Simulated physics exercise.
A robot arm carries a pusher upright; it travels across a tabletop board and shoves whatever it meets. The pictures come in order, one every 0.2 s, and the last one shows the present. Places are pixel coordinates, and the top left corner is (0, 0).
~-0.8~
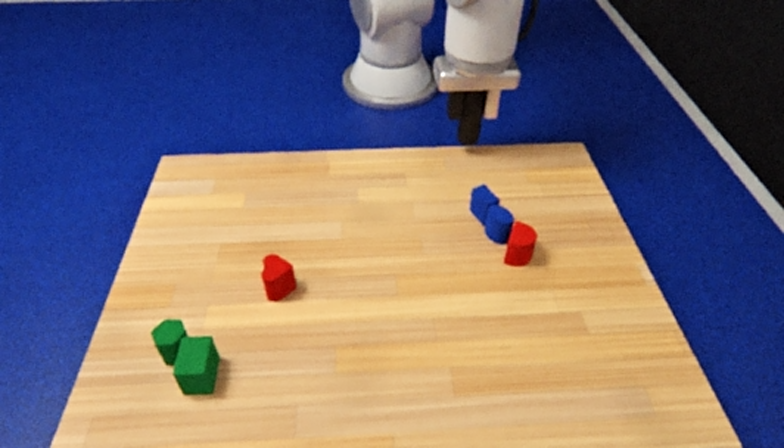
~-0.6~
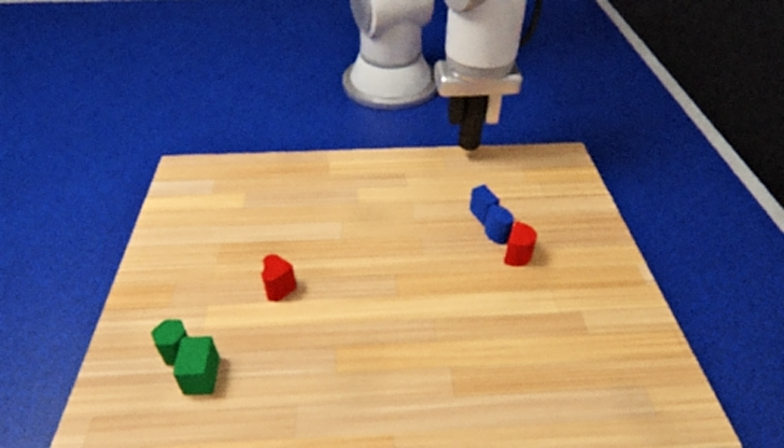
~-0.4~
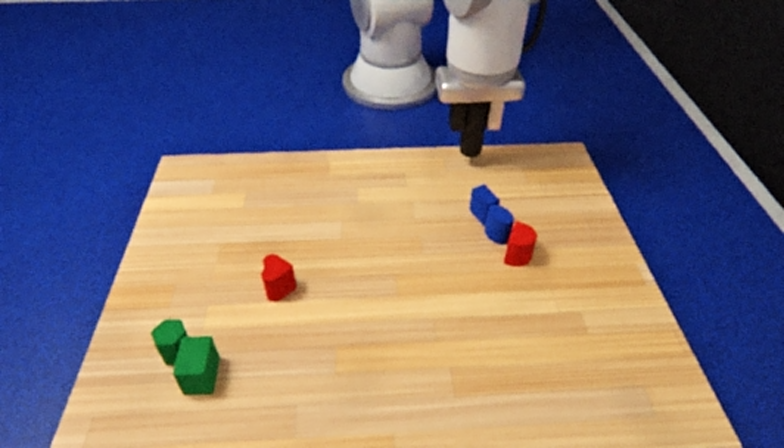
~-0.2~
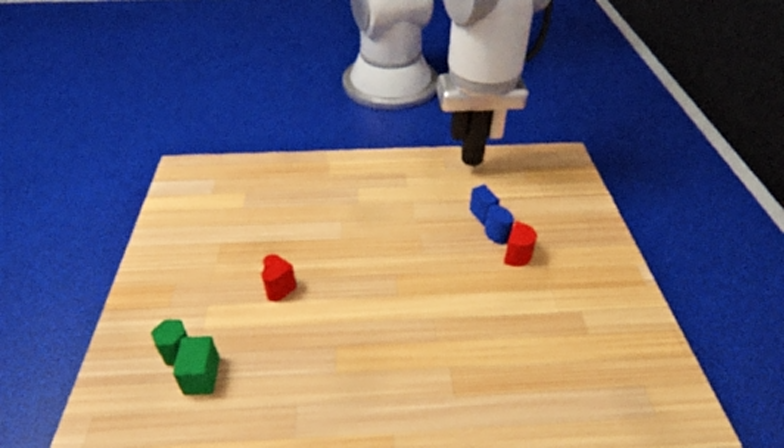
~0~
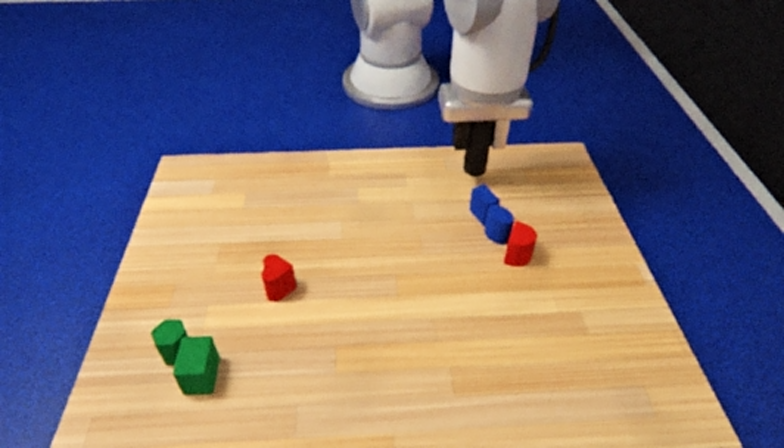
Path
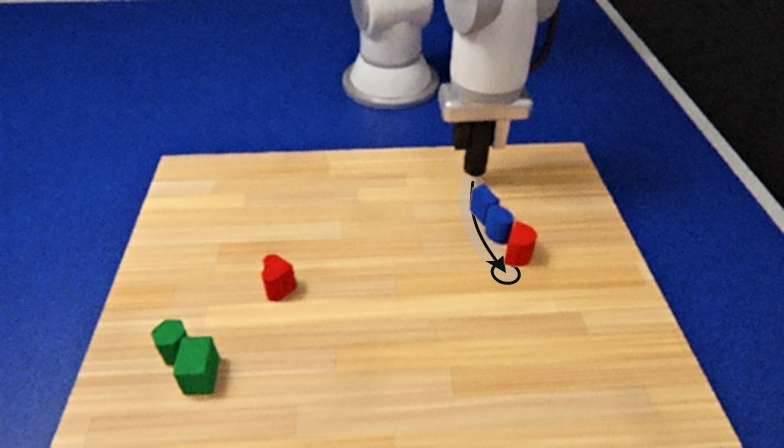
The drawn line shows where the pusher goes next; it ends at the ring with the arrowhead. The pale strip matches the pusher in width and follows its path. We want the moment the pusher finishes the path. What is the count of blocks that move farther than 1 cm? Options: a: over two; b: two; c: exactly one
(a)
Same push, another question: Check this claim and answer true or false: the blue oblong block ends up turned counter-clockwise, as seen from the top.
Answer: False.
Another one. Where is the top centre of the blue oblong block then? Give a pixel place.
Roughly at (480, 254).
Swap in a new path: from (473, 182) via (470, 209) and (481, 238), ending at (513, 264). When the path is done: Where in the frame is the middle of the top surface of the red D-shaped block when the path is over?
I'd say the red D-shaped block ends with its top centre at (548, 246).
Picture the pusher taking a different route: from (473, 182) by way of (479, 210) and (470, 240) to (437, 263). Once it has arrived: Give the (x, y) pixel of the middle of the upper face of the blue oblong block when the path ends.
My best guess is (461, 258).
Path on the board, from (473, 182) by way of (473, 210) and (483, 240) to (506, 273).
On the path given first. One third of the way, pusher at (474, 198); blue oblong block at (483, 206), turned 20° clockwise; blue oval block at (503, 222), turned 50° anticlockwise; red D-shaped block at (526, 235).
Two thirds of the way, pusher at (485, 229); blue oblong block at (480, 237), turned 45° clockwise; blue oval block at (503, 233), turned 115° anticlockwise; red D-shaped block at (527, 235).
At the end, pusher at (509, 261); blue oblong block at (480, 254), turned 95° clockwise; blue oval block at (530, 267), turned 120° anticlockwise; red D-shaped block at (538, 243), turned 45° anticlockwise.
